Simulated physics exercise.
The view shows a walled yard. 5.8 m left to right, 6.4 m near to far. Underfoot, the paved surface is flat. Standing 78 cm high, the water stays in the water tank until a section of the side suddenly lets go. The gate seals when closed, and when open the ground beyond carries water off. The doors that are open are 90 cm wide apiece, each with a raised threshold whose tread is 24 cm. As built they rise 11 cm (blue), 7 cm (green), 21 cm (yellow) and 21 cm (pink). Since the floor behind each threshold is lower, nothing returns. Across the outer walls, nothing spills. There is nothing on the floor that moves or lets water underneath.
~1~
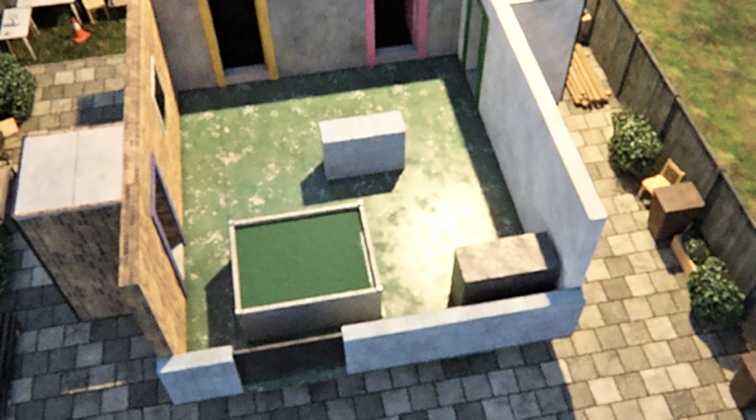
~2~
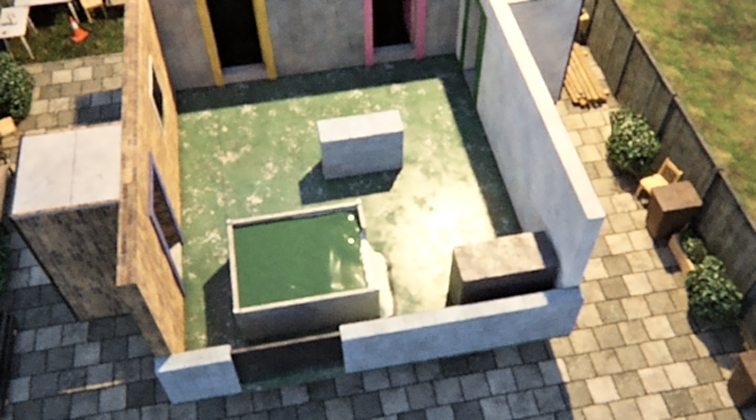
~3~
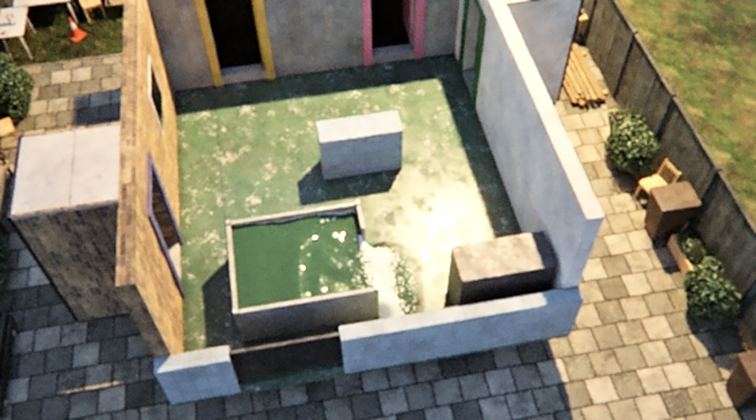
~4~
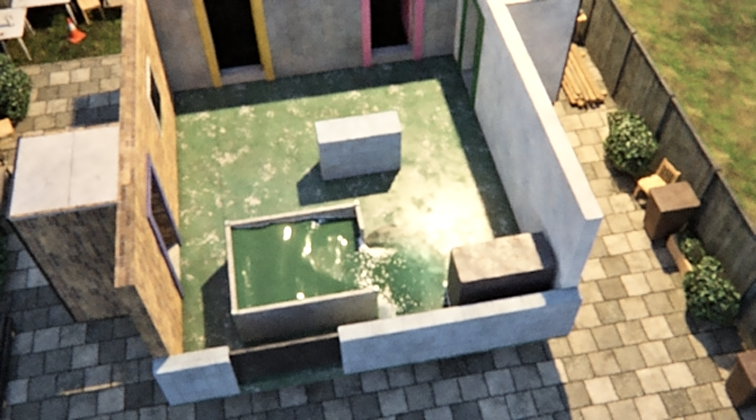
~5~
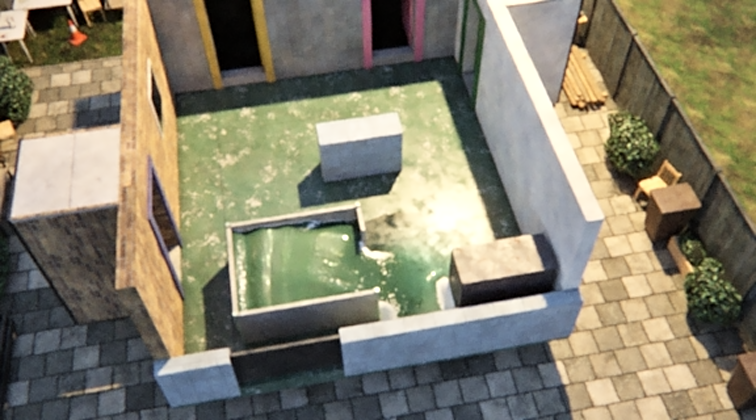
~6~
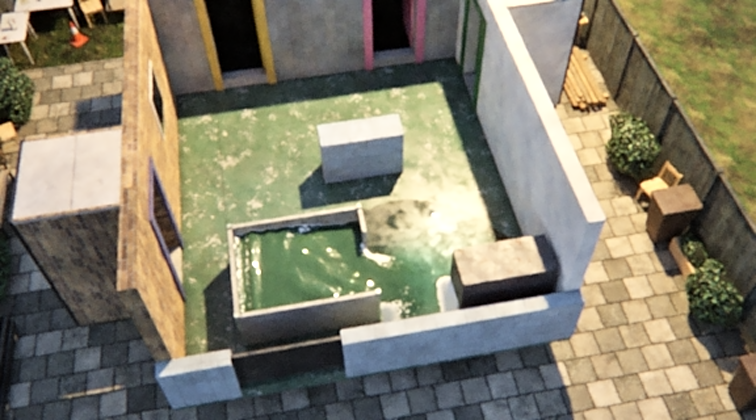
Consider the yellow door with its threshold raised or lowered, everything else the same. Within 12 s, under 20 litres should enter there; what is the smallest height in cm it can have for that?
Around 9 cm.
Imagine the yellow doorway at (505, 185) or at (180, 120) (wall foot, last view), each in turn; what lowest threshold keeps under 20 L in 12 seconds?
Minimums: About 19 cm and 13.0 cm.
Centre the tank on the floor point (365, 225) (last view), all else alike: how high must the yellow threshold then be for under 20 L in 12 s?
With that change, some 8.0 centimetres.
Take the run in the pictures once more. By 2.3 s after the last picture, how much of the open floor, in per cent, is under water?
Some 45 in a hundred.
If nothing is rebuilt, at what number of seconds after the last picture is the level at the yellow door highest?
Around 8.5 s, give or take.
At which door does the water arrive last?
Yellow.
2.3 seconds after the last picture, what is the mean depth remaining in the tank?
Average depth: Approx. 27 cm.
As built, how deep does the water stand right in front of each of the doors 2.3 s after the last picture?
Depths in cm: Blue 0, green 6, yellow 0, pink 13.
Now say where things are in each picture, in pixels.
In the first frame, the water tank at (303, 258) is whole and still, 78 cm deep; the yellow door at (241, 43) is dry.
In the second frame, water pours out at (369, 275) and has run 0.4 m, to (387, 265); about 10 cm deep outside, 78 cm at the back.
In the third frame, the gap is at (369, 278), the front 0.8 m out at (417, 273); the back of the water tank holds 78 cm.
In the fourth frame, water pours out at (368, 280) and has run 1.4 m, to a hidden place; about 10 cm deep outside, 77 cm at the back.
In the fifth frame, water pours out at (369, 281) and has run 2.0 m, to a hidden place; about 8 cm deep outside, 71 cm at the back.
In the sixth frame, the front is at a hidden place, 2.7 m from the gap at (370, 283); 4.7 m2 of floor is wet, 65 cm left at the back; the yellow door at (238, 47), 5.5 m from the gap, is still 4.4 m from the nearest water.
Then, 0.7 s after the last picture water covers 20 % of the floor, deepest (55 cm) near (446, 307); it has not reached the yellow door.
Then, 2.3 s after the last picture water covers 45 % of the floor, deepest (44 cm) near (543, 321); it has not reached the yellow door.
Then, 11.3 s after the last picture water covers 100 % of the floor, deepest (12 cm) near (285, 216); 10 cm at the yellow door, 0 litres in over its 21 cm threshold.
At the yellow door as built, the water peaked near 13 cm, 8.5 s after the last picture.
Run again over the same 12 s with other heights there, 28 litres in over 8 cm, 6 litres over 11 cm. The limit of 20 litres is kept from about 9 cm up.
